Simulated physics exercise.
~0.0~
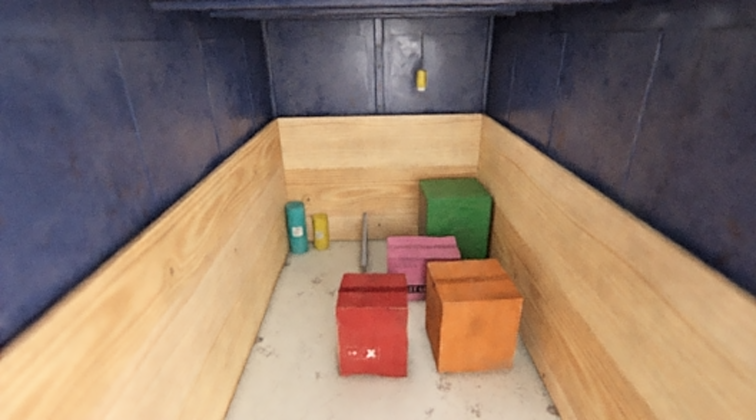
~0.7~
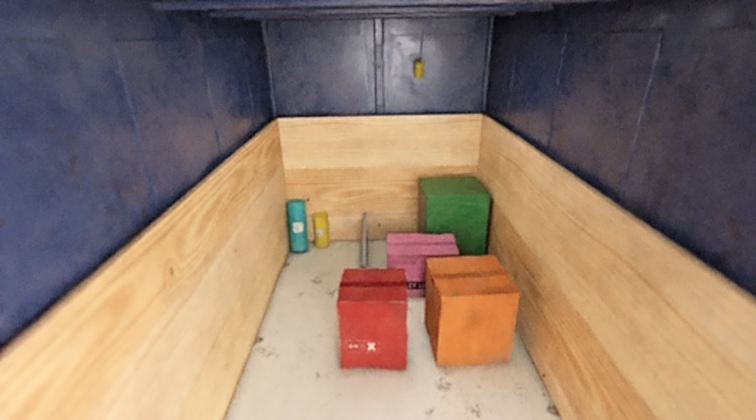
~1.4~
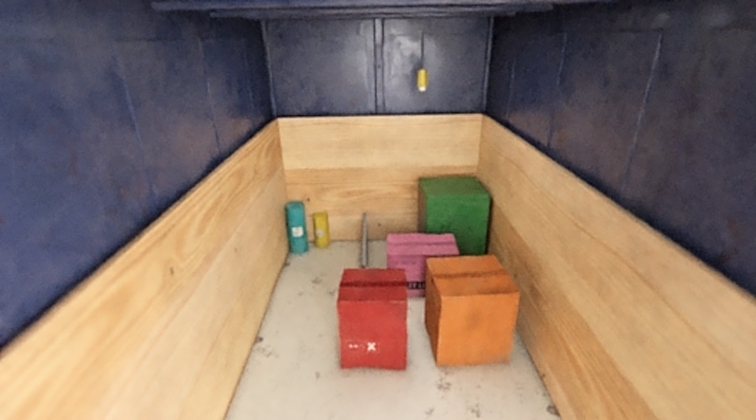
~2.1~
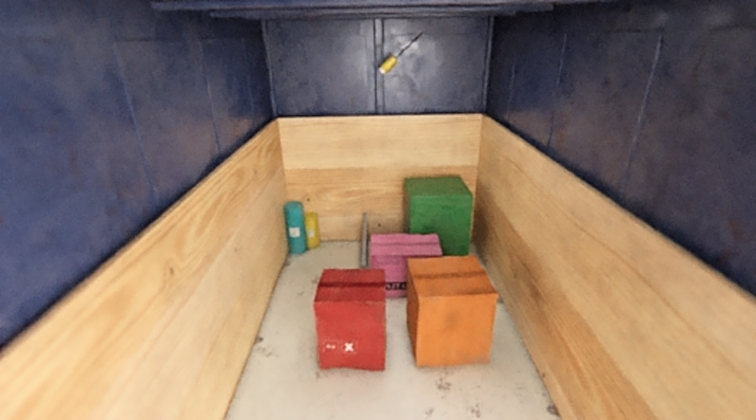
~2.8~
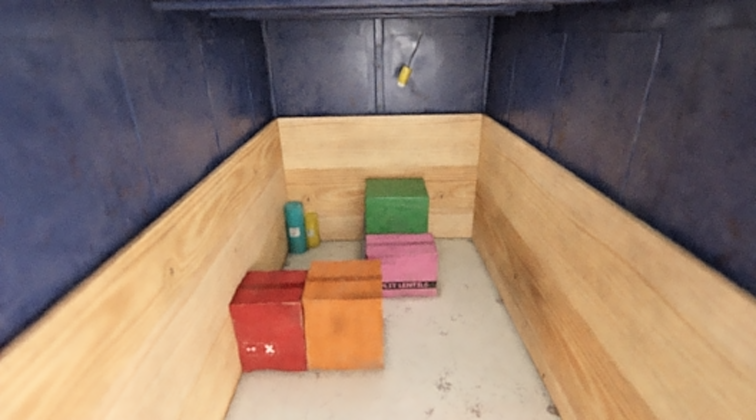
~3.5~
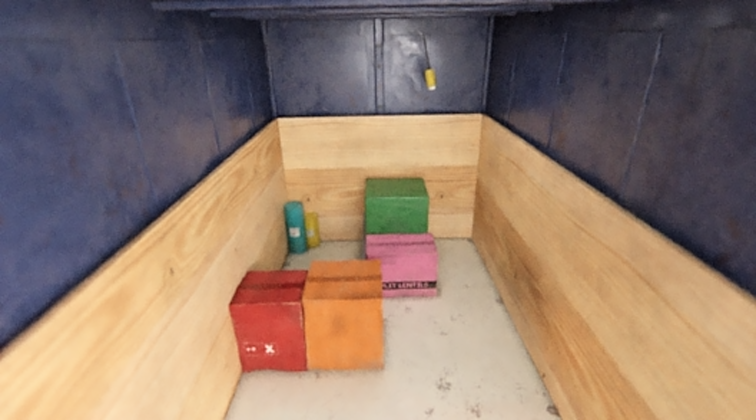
The red, orange and pink boxes and the green box behind them slid left across the van floor as a yellow lamp swung overhead, and they ended upright, with the red and orange ones side by side near the left wall.
